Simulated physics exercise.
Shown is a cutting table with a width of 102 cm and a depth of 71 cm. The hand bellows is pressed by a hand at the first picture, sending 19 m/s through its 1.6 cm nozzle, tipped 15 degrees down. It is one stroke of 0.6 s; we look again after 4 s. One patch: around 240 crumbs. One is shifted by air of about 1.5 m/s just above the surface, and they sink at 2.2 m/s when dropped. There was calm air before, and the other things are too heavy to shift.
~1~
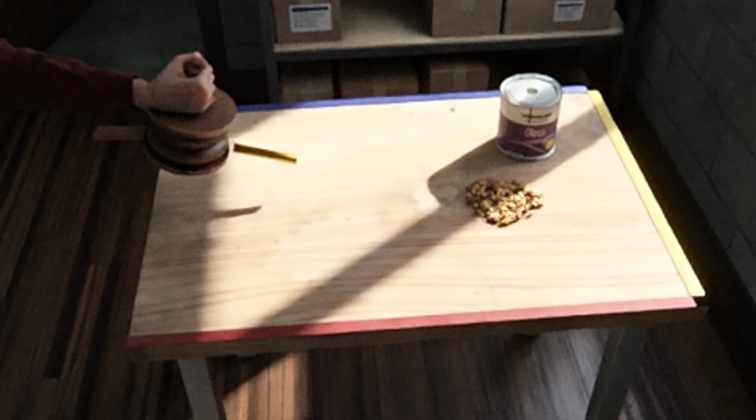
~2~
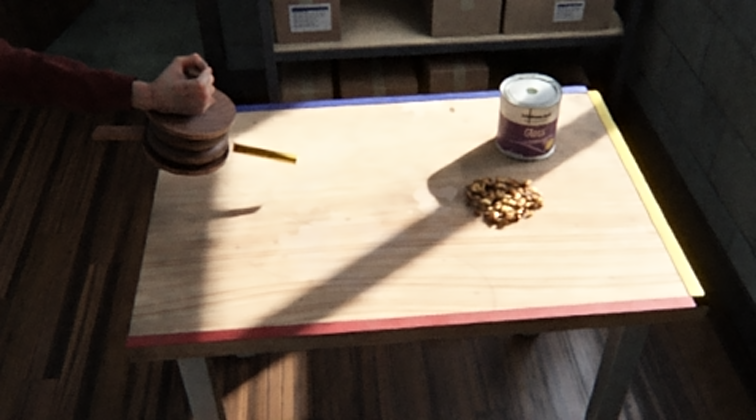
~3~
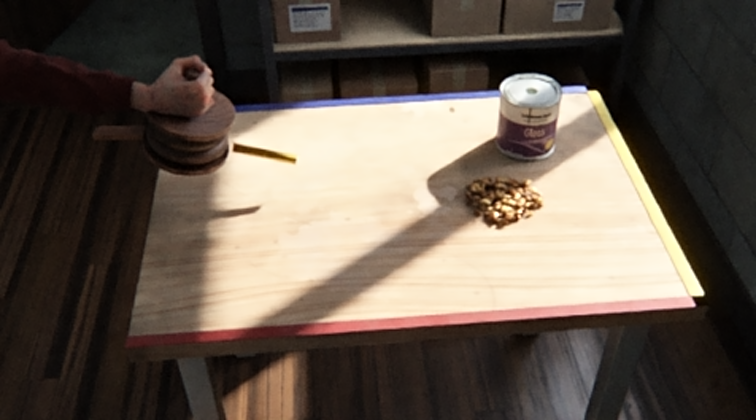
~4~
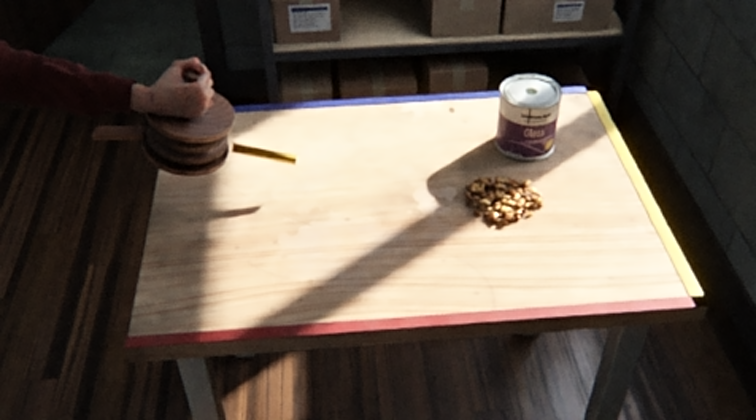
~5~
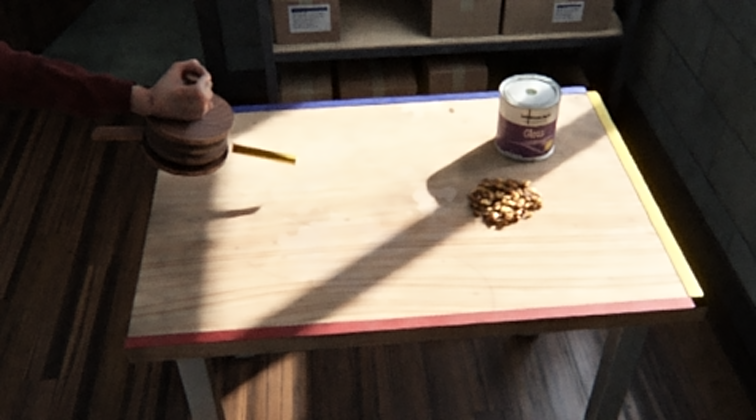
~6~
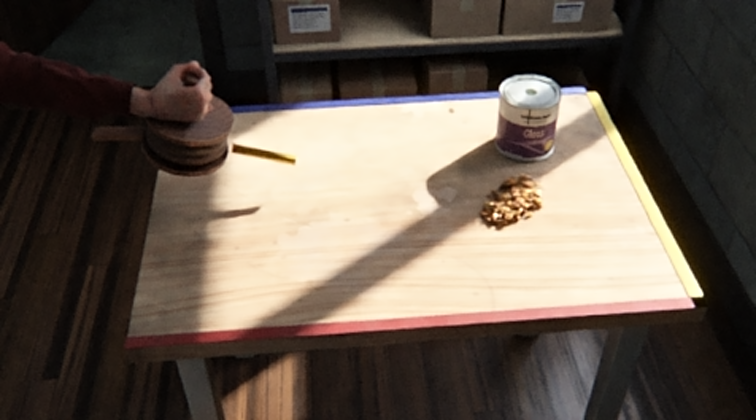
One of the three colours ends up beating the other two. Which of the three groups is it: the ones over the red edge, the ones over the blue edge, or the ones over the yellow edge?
The group over the yellow edge.
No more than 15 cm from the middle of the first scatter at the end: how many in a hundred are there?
Around 0 in a hundred.
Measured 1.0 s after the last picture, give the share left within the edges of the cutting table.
Around 0 in a hundred.
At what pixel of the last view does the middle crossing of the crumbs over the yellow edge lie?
The halfway point of the crossings is around (660, 214) in the last picture.
Then, 0.6 s after the last picture the count stands so, 100 % are over the yellow edge, 0 % over the red edge and 0 % over the blue edge.
Then, 1.0 s after the last picture the count stands so, 100 % are over the yellow edge, 0 % over the red edge and 0 % over the blue edge.
Then, 2.0 s after the last picture the count stands so, 100 % are over the yellow edge, 0 % over the red edge and 0 % over the blue edge.
Then, 3.8 s after the last picture, at the end, 100 % are over the yellow edge, 0 % over the red edge and 0 % over the blue edge.
